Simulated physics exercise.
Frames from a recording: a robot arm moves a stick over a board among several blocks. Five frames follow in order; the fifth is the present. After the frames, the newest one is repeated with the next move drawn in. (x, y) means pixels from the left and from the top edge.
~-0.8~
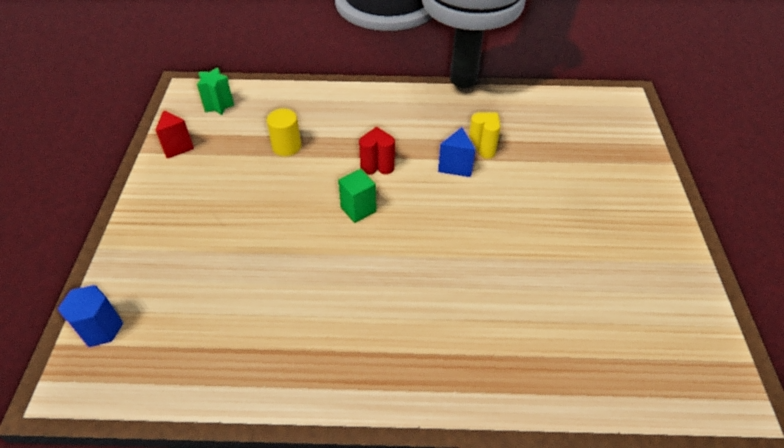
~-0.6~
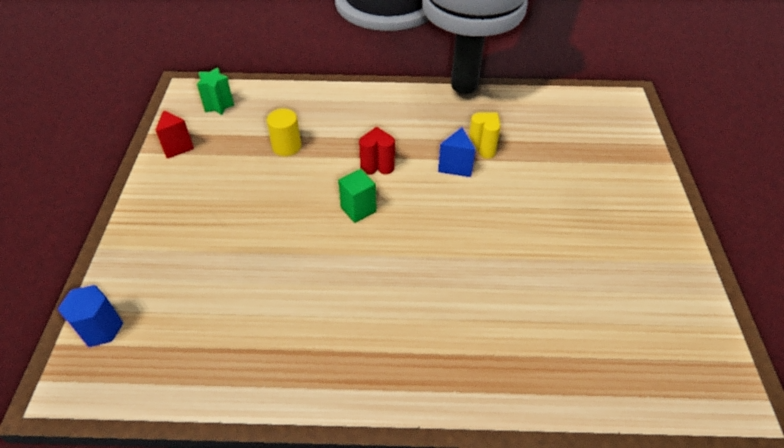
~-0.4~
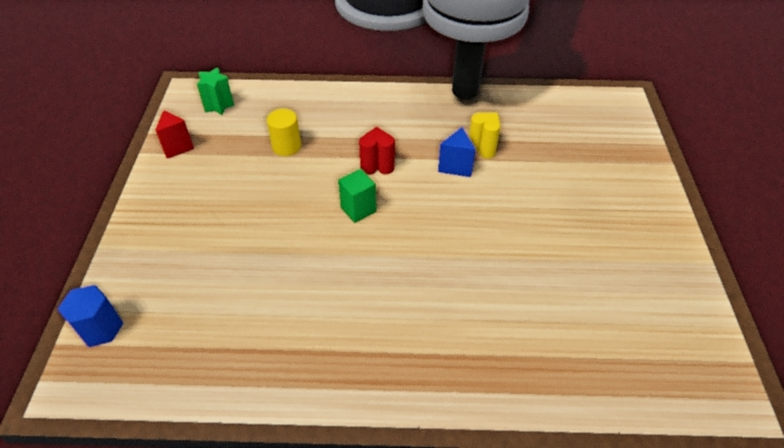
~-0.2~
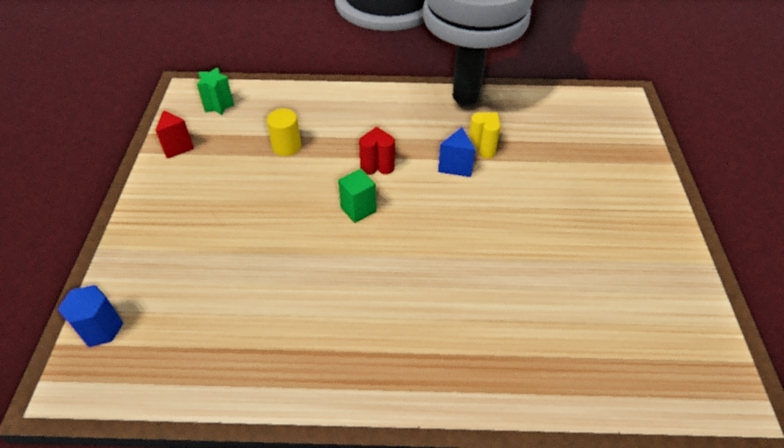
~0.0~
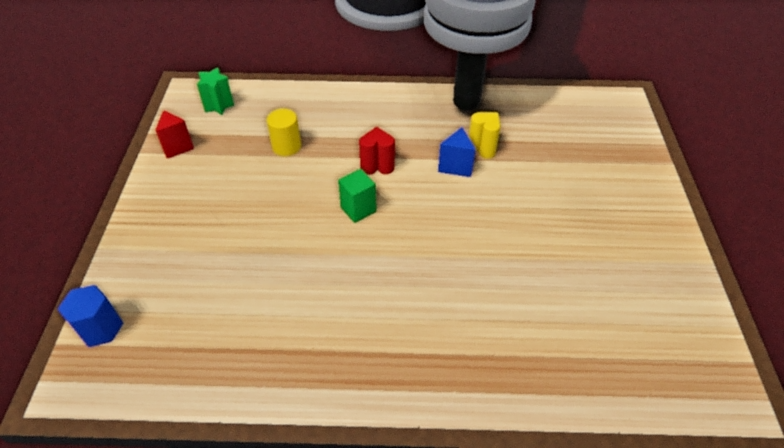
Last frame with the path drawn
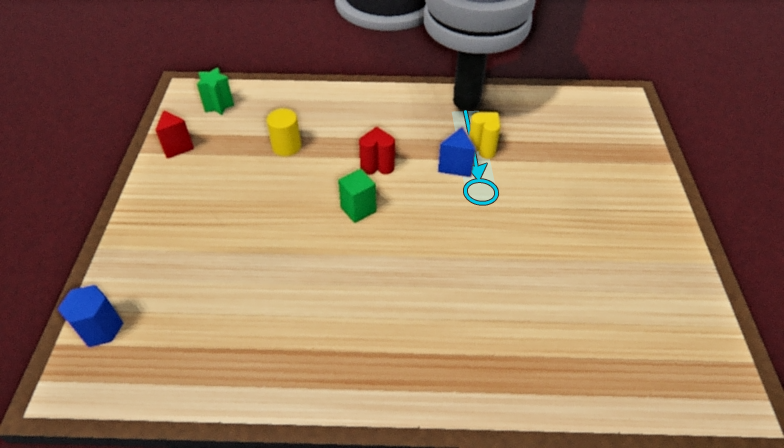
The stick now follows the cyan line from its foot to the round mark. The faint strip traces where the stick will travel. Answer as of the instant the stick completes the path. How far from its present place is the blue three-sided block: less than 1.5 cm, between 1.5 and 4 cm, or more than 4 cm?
Shift of under 1.5 cm.
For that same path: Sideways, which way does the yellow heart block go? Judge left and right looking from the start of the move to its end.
So, looking from the first point of the path to the last, the yellow heart block moves leftwards.
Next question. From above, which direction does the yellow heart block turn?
Watching from overhead, you'd notice the yellow heart block rotating counter-clockwise.
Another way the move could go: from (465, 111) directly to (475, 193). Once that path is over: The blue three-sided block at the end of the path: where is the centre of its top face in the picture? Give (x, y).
Its top middle: (450, 151).
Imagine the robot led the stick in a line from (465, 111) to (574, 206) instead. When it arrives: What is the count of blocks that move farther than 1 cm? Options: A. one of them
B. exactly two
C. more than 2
A.
The drawn path runs from (465, 111) to (481, 192).
What follows on the original path. One third of the way, stick (472, 128); yellow heart block (491, 123).
Two thirds of the way, stick (477, 155); blue three-sided block (457, 141); yellow heart block (508, 143), turned 75° anticlockwise.
At the end, stick (482, 183); blue three-sided block (455, 144), turned 15° clockwise; yellow heart block (511, 147), turned 95° anticlockwise.
